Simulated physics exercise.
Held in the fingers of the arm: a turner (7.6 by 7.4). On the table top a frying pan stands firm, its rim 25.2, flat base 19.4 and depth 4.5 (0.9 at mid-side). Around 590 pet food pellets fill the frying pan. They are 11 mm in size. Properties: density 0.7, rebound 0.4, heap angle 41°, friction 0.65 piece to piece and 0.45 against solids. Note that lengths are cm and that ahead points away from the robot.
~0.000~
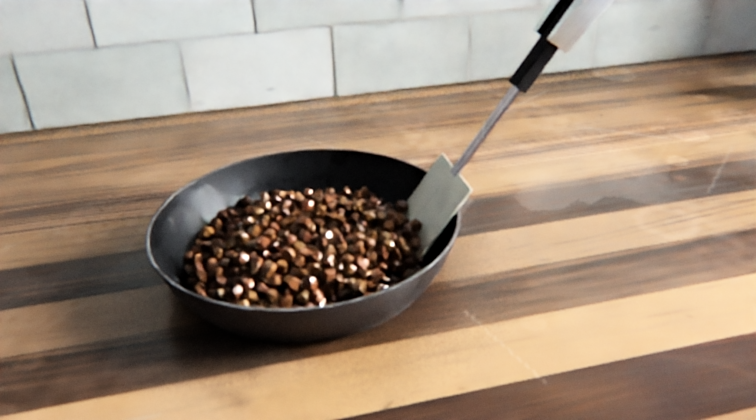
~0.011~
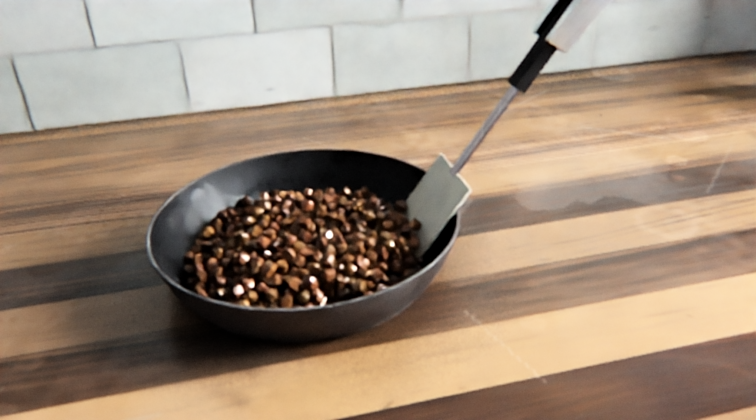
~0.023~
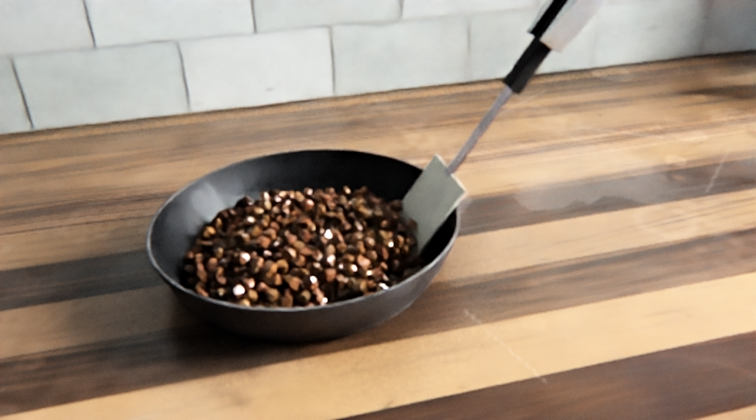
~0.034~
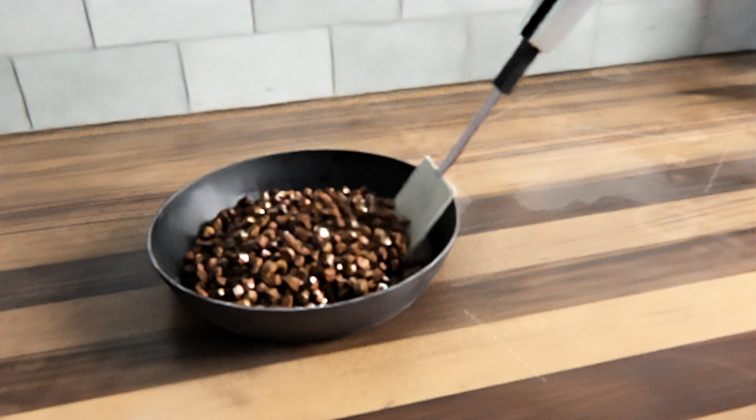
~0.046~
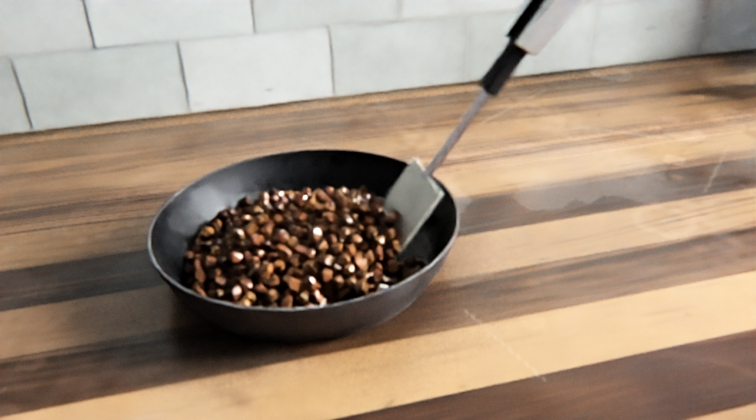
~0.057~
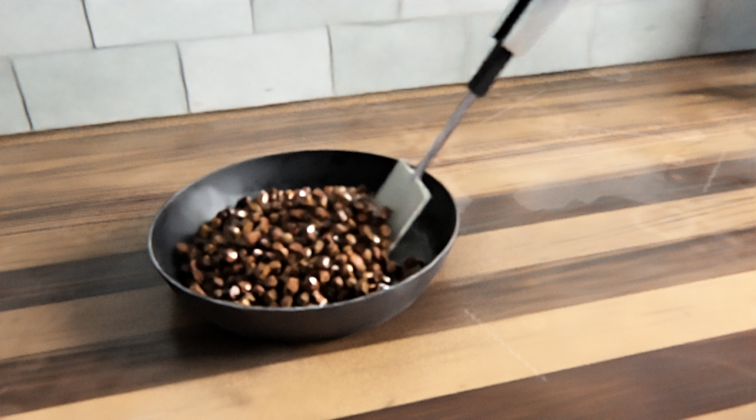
A pale, flat turner with a black and white handle pushed slowly leftward through a heap of shiny brown pellets in a dark frying pan on a striped wooden table, nudging them slightly left.
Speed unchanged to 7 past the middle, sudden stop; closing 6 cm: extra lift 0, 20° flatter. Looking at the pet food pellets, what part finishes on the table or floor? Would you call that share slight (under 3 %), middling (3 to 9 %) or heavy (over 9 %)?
It is slight.
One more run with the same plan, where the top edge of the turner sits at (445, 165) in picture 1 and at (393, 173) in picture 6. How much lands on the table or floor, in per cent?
My guess would be close to 5 per cent.
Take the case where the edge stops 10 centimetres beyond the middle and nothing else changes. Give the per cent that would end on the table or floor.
In that case some 10 per cent.
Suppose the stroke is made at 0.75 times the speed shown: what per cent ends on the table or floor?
Roughly 0 per cent.
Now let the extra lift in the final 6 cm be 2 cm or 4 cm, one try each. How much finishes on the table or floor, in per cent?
Result: Approx. 5 % and 15 %, one try each.
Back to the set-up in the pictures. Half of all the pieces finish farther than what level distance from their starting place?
Level distance of roughly 4 cm.
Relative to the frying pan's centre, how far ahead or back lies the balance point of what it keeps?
4.5 cm ahead.
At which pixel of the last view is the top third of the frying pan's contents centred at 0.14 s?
Near pixel (258, 227).
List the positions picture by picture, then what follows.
In the first frame, turner top edge at (457, 170), sloping 54°; upper third of the load around (307, 235), from x 190 to 420, top at y 190; 588 in the frying pan.
In the second frame, turner top edge at (455, 170), sloping 54°; upper third of the load around (307, 235), from x 190 to 420, top at y 190.
In the third frame, turner top edge at (451, 171), sloping 54°; upper third of the load around (309, 235), from x 190 to 420, top at y 190.
In the fourth frame, turner top edge at (440, 173), sloping 54°; upper third of the load around (317, 234), from x 190 to 420, top at y 190.
In the fifth frame, turner top edge at (428, 174), sloping 54°; upper third of the load around (312, 232), from x 190 to 420, top at y 190.
In the sixth frame, turner top edge at (415, 176), sloping 54°; upper third of the load around (308, 229), from x 180 to 420, top at y 190; 588 in the frying pan.
After 0.10 s, sloping 54°, highest piece 6 above the table; 588 in the frying pan.
After 0.14 s, sloping 47°, highest piece 6 above the table; 588 in the frying pan.
After 0.36 s, sloping 34°, highest piece 6 above the table; 580 in the frying pan, 7 on the table or floor, 1 on the blade or in flight.
After 1.41 s, sloping 34°, highest piece 6 above the table; 580 in the frying pan, 8 on the table or floor.
At rest, 580 in the frying pan, 8 on the table or floor. That is 1 % on the table or floor.
